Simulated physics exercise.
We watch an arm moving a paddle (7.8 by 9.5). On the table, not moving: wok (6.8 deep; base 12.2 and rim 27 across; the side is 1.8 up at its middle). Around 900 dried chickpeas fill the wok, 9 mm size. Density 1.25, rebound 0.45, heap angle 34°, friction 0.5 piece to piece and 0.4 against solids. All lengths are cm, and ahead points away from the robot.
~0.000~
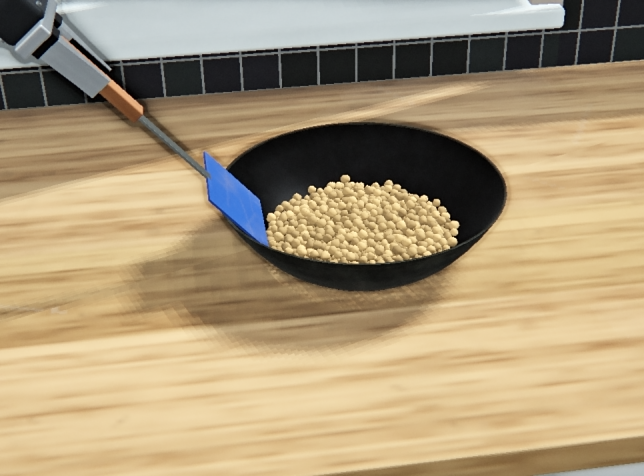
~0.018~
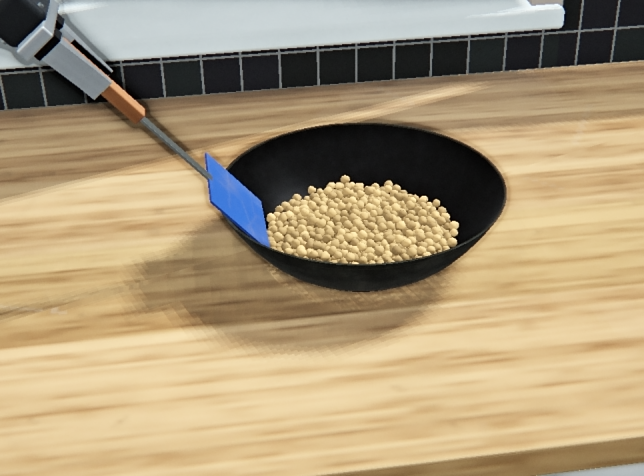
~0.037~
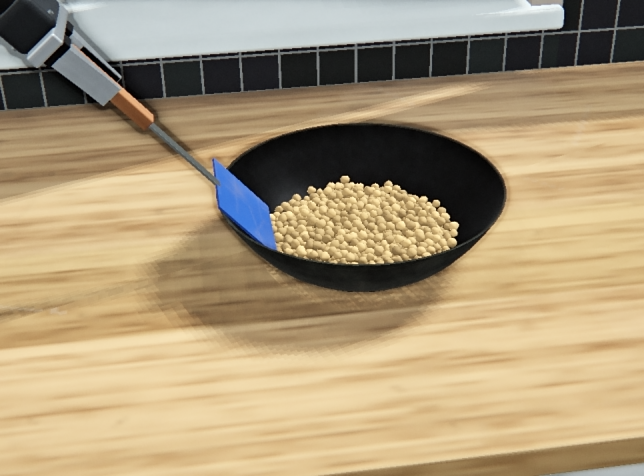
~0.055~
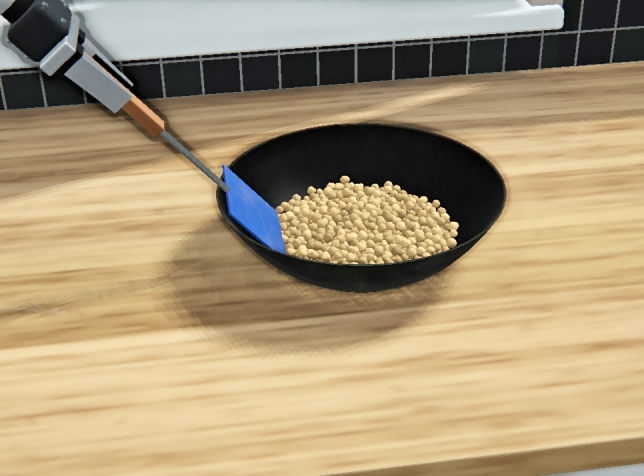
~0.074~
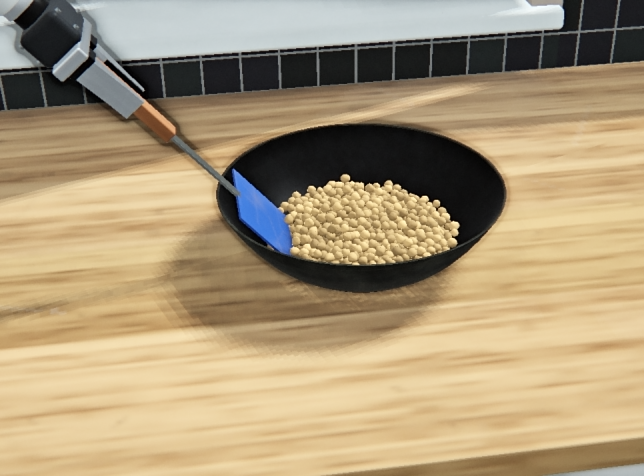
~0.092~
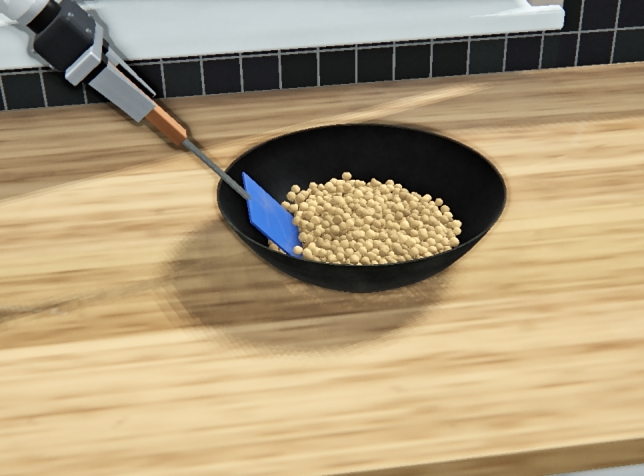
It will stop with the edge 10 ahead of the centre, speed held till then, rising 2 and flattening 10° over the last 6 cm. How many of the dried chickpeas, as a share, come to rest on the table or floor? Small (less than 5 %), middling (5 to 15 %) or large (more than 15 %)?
A large share, more than 15 %, ends on the table or floor.
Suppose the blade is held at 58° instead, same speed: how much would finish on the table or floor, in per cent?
In that case some 25 per cent.
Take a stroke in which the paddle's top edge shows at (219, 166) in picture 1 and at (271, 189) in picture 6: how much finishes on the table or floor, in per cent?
Some 30 per cent.
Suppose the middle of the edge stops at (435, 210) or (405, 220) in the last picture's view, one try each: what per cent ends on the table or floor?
Some 0 and 0 per cent.
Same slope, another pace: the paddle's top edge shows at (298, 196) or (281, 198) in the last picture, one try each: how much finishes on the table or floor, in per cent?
Some 45 and 40 per cent.
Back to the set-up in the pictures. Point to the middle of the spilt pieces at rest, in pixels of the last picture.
At about (562, 230).
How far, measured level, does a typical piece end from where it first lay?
Roughly 4 cm.
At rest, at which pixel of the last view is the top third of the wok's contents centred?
Around (440, 211).
By 0.21 s, sloping 50°, highest piece 5 above the table; 900 in the wok.
By 0.33 s, sloping 47°, highest piece 7 above the table; 900 in the wok.
By 0.59 s, sloping 40°, highest piece 8 above the table; 695 in the wok, 161 on the table or floor, 44 on the blade or in flight.
By 1.64 s, sloping 40°, highest piece 7 above the table; 695 in the wok, 205 on the table or floor.
Final count, 695 in the wok, 205 on the table or floor. That is 23 % on the table or floor.
